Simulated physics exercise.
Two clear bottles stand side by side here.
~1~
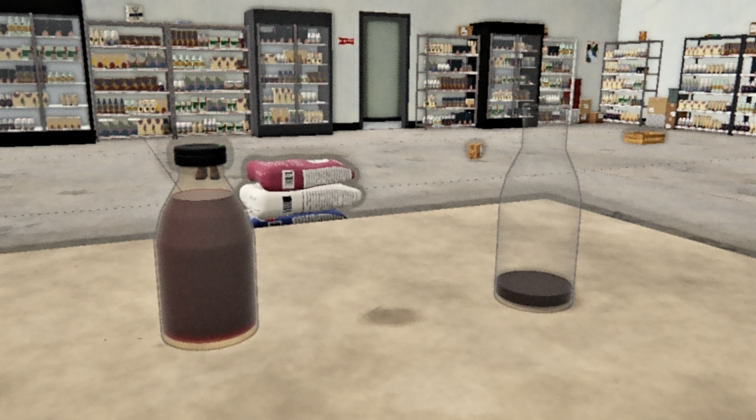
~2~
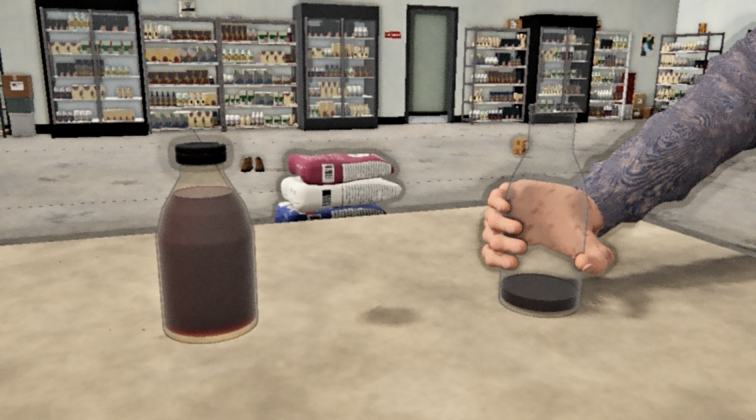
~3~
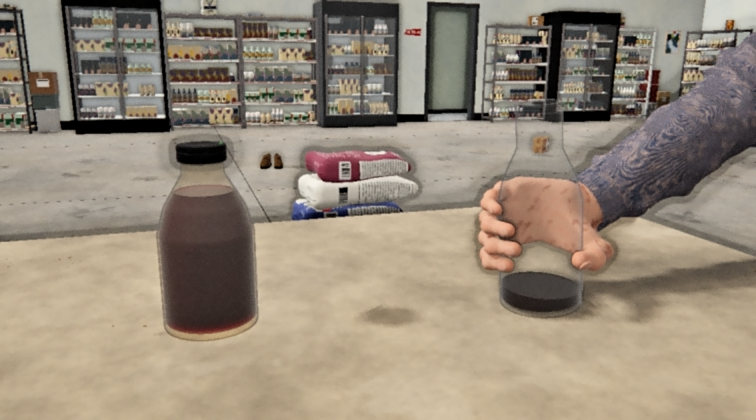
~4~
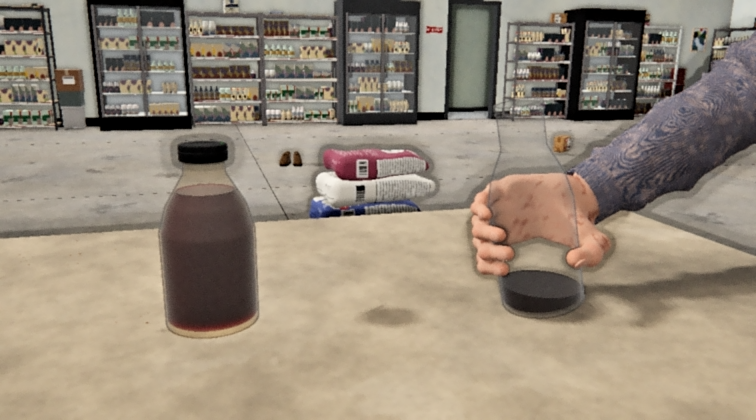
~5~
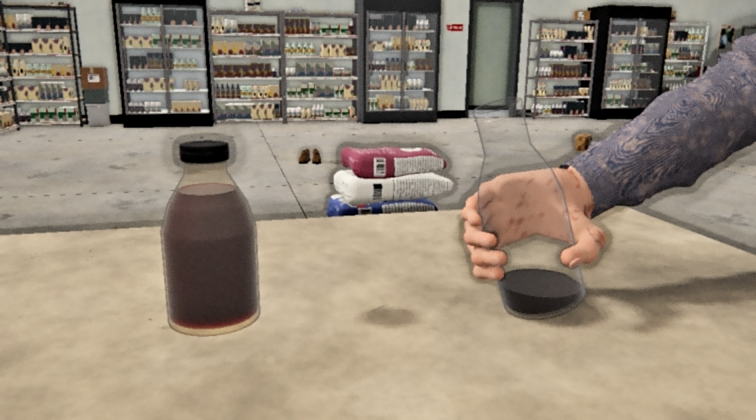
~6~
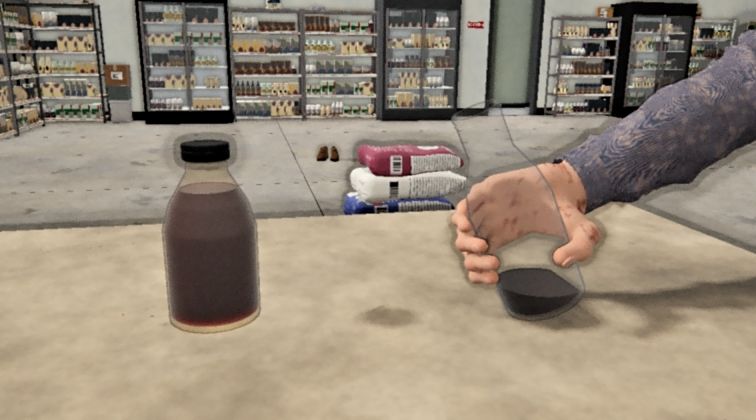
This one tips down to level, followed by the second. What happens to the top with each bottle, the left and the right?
Here is how it goes. Left bottle: The top stays dry. Right bottle: The top stays dry.
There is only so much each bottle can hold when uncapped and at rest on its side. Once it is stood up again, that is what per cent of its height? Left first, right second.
Near 20 and 14 in a hundred.
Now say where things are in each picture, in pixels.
In the first frame, both stand upright; right bottle (540, 202) nearly empty, open; left bottle (206, 239) about three quarters full, capped.
In the second frame, a hand takes the right bottle; right bottle nearly empty, surface at (540, 287); left bottle about three quarters full, surface at (204, 192).
In the third frame, the right bottle is being lowered; right bottle (539, 203) nearly empty; left bottle (207, 234) about three quarters full.
In the fourth frame, the right bottle is being lowered; right bottle nearly empty, surface at (540, 284); left bottle about three quarters full, surface at (206, 190).
In the fifth frame, the right bottle is being lowered; right bottle (521, 204) nearly empty; left bottle (210, 231) about three quarters full.
In the sixth frame, the right bottle is being lowered; right bottle (510, 205) tipped 25°, open; left bottle about three quarters full, surface at (208, 188), capped.
A moment on, the right bottle is nearly down; right bottle, all still inside.
Further on, the right bottle lies flat; right bottle, all still inside.
When it is over, both lie flat; right bottle, all still inside; left bottle, all still inside.
